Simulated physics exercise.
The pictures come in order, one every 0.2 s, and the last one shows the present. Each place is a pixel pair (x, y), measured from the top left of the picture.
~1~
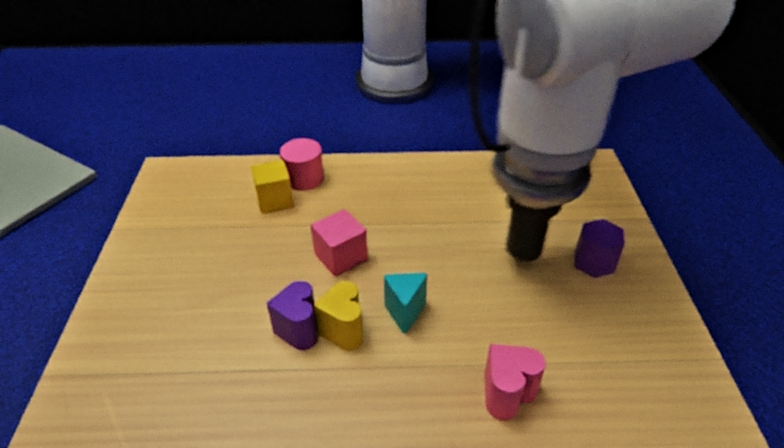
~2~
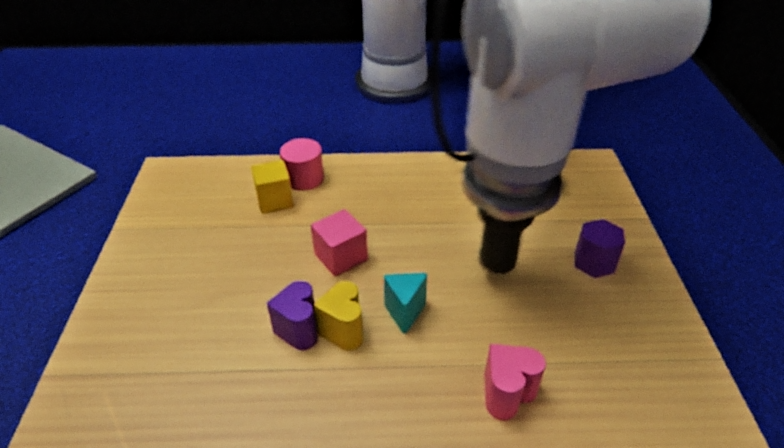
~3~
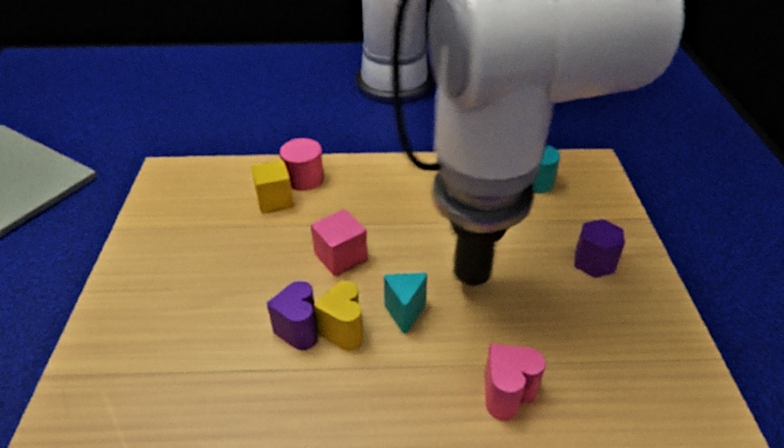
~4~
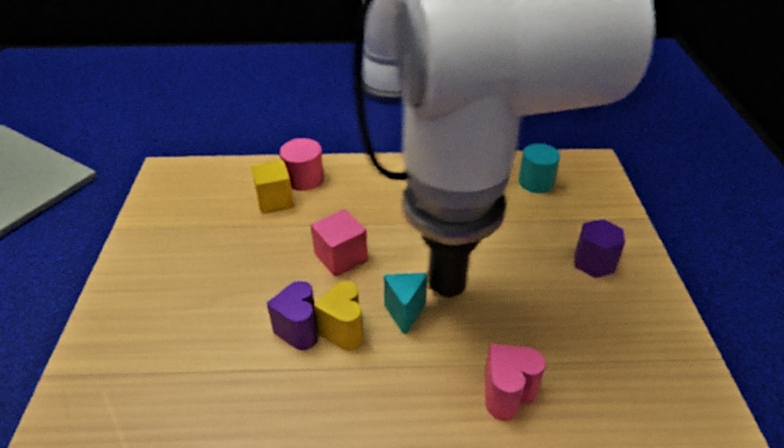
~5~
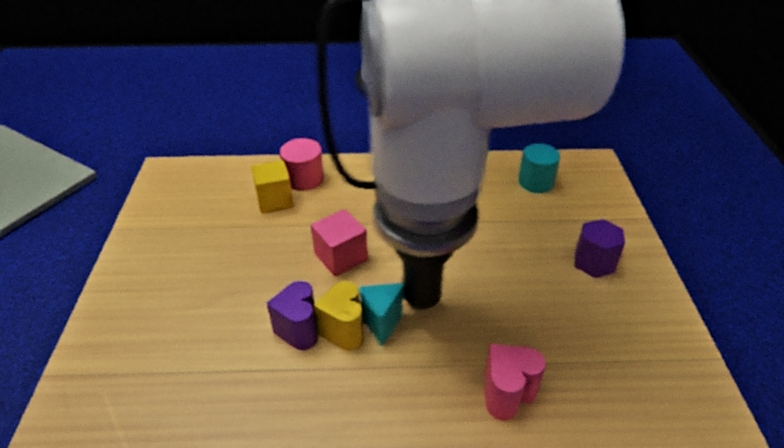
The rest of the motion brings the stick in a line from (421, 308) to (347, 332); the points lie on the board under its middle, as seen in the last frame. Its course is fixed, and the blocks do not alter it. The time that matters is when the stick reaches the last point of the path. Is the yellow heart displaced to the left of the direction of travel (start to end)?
Yes
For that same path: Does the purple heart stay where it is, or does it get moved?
It gets pushed out of place.
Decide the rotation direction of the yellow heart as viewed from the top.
Bird's-eye view: Counterclockwise.
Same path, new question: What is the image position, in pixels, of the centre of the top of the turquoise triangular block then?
(301, 323)
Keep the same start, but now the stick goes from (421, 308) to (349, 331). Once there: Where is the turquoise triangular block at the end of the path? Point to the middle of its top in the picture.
At the end it should sit near (303, 322).
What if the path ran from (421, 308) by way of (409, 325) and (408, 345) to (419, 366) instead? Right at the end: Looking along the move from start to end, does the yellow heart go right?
In short: Yes.
What follows on the original path. Halfway along, stick (383, 306); purple heart (269, 304), turned 25° clockwise; yellow heart (304, 315), turned 20° anticlockwise; turquoise triangular block (339, 307).
At the end, stick (346, 318); purple heart (250, 305), turned 60° clockwise; pink square block not moved; yellow heart (266, 337), turned 30° anticlockwise; turquoise triangular block (301, 323).
